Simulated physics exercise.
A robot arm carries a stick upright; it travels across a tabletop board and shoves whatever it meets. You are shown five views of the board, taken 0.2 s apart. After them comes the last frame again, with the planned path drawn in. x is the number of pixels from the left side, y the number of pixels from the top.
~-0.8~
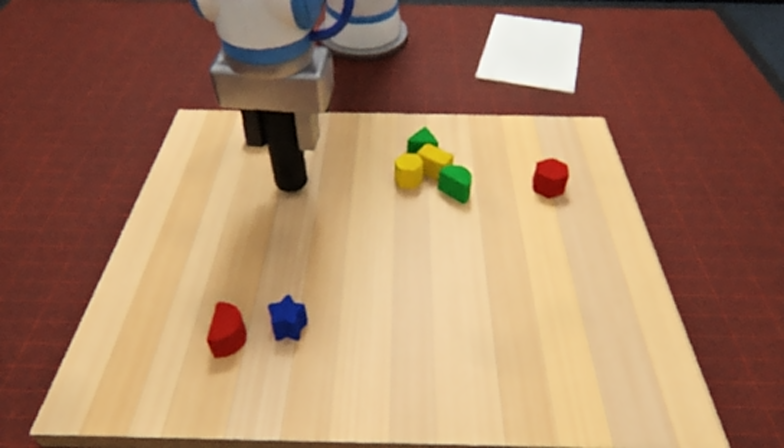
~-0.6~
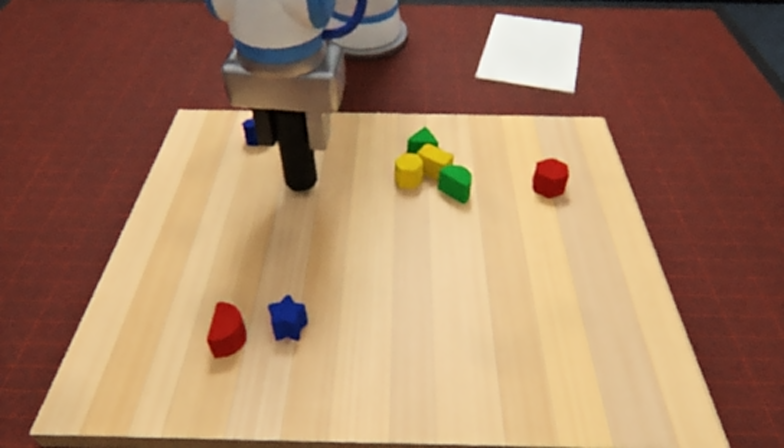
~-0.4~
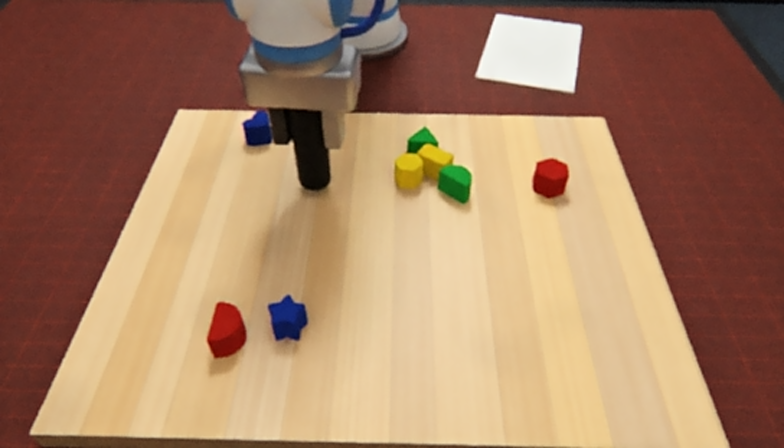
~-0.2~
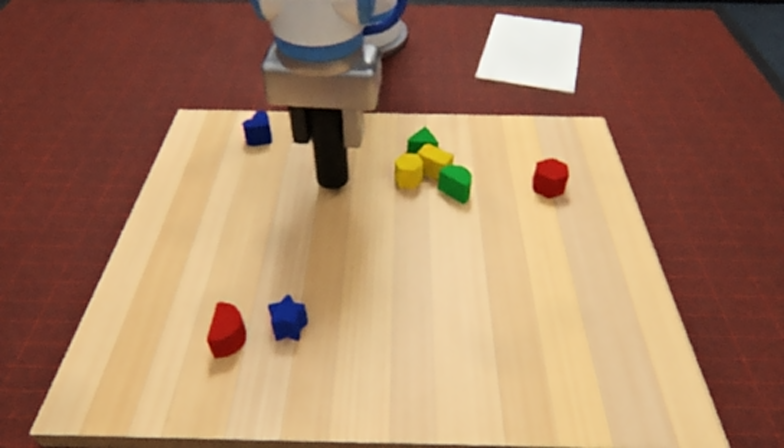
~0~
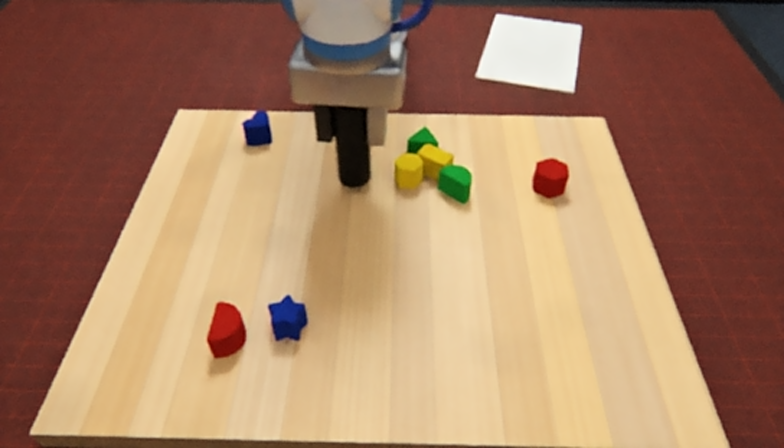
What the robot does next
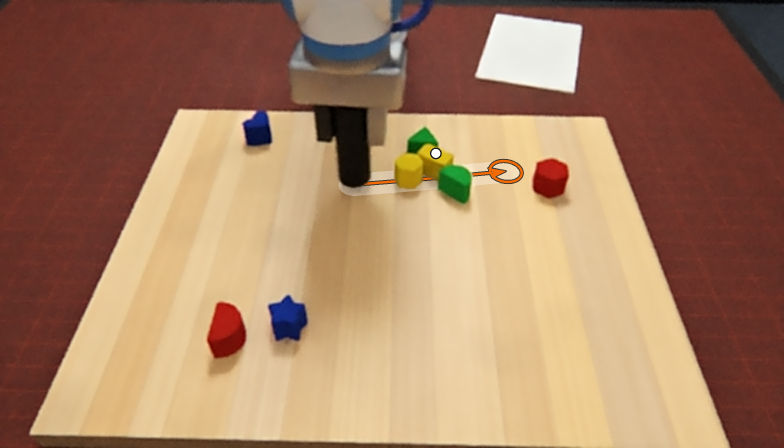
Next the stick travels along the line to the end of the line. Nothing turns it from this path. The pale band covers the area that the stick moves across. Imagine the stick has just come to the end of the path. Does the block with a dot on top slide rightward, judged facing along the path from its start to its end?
My answer is no.
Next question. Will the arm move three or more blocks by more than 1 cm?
I expect so.
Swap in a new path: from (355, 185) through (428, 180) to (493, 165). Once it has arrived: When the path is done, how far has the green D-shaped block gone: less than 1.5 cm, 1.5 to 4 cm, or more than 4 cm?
Between 1.5 and 4 cm.
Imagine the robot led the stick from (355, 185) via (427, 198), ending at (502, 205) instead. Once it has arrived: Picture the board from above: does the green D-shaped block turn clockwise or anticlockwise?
From above, it turns counterclockwise.
The line goes from (355, 185) directly to (506, 171); the dot is on the yellow rectangle.
The first path, step by step. One third of the way, stick at (408, 174); yellow six-sided block at (438, 163), turned 25° clockwise; yellow rectangle at (448, 150); green D-shaped block at (466, 175).
Two thirds of the way, stick at (458, 169); yellow six-sided block at (489, 162), turned 45° clockwise; yellow rectangle at (463, 141), turned 25° anticlockwise; green D-shaped block at (484, 182), turned 30° clockwise.
At the end, stick at (507, 165); yellow six-sided block at (536, 165), turned 70° clockwise; yellow rectangle at (465, 139), turned 40° anticlockwise; green D-shaped block at (484, 182), turned 30° clockwise; red six-sided block at (567, 171).
